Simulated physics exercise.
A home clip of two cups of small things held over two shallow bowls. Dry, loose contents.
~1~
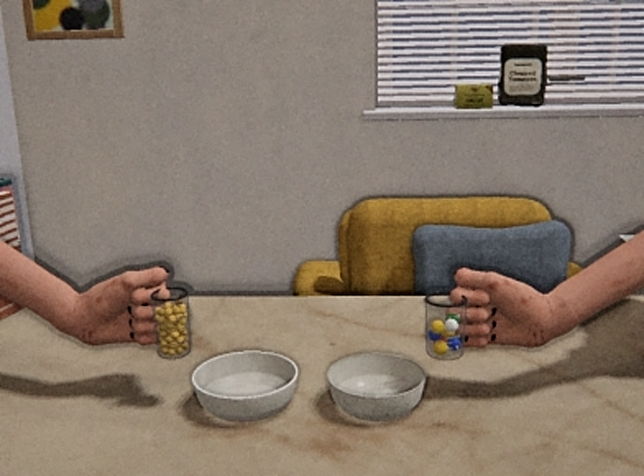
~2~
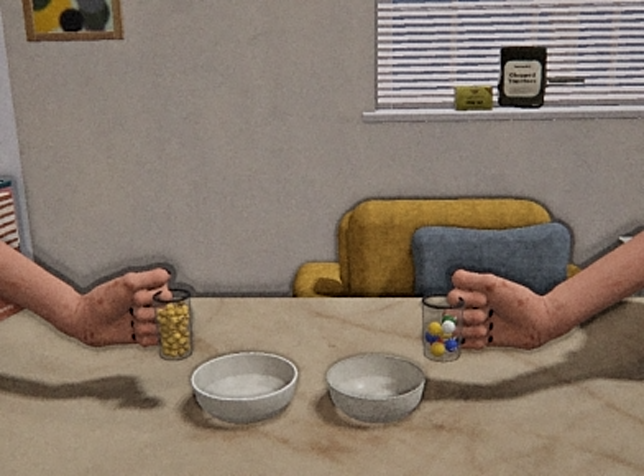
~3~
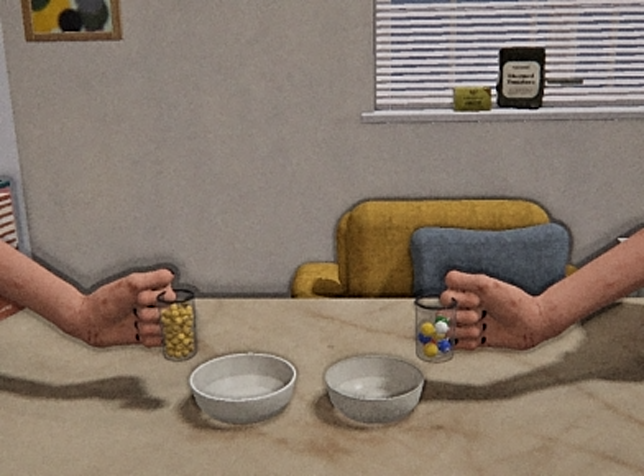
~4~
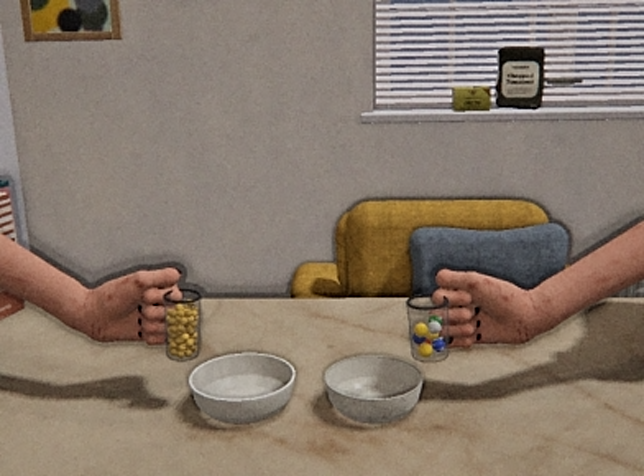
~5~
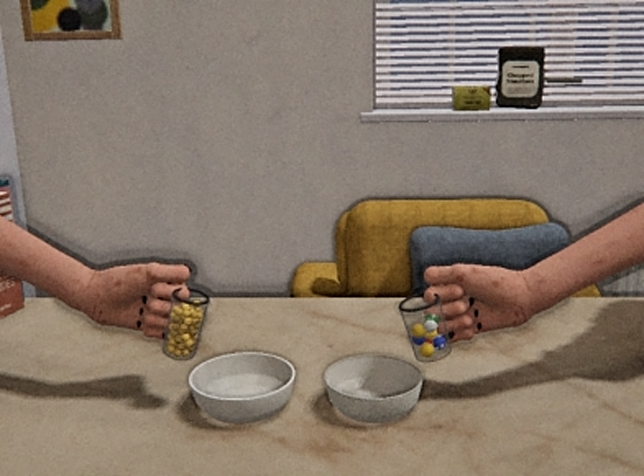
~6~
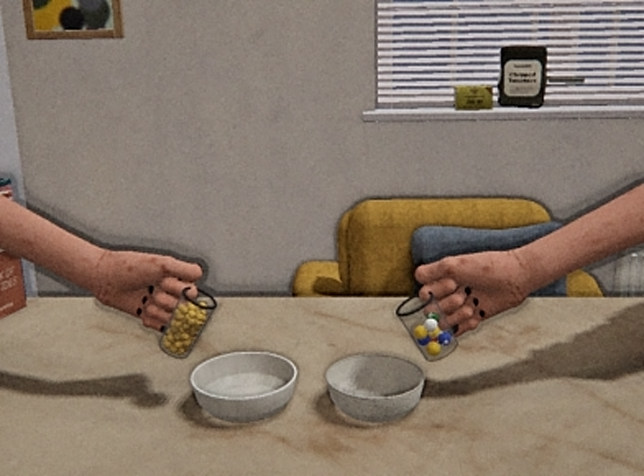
Two hands held clear cups, yellow corn puffs on the left and colourful marbles on the right, moved them slightly inward above two empty white bowls, then tilted both cups toward each other.
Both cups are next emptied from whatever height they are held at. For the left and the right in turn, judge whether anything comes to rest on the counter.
Left dish - everything stays in; right - everything stays in.
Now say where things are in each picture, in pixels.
The first picture shows left dish near (237, 402), empty; left cup near (172, 323), holding puffed corn balls, just above its dish; right dish near (377, 401), empty; right cup near (445, 326), holding glass marbles, just above its dish.
The second picture shows left cup near (174, 325), upright; right cup near (442, 328), upright.
The third picture shows left cup near (178, 325), upright; right cup near (435, 328), upright.
The fourth picture shows left cup near (183, 325), tipped 4°; right cup near (429, 328), tipped 4°.
The fifth picture shows left cup near (185, 325), tipped 15°; right cup near (426, 328), tipped 15°.
The sixth picture shows left dish near (236, 402); left cup near (187, 324), tipped 29°; right dish near (376, 402); right cup near (428, 327), tipped 29°.
Then, 0.43 s on from there, left, the whole lot still in the cup; right, the whole lot still in the cup.
Then, 0.80 s on from there, left, all but a few still in the cup, a little in the dish, only a few in the air; right, all but a few still in the cup, a little in the dish.
Then, 1.12 s on from there, left, near a quarter still in the cup, the bulk in the dish, a little in the air; right, the whole lot in the dish.
In the end, left, the whole lot in the dish, none at all outside the dish; right, the whole lot in the dish, none at all outside the dish.
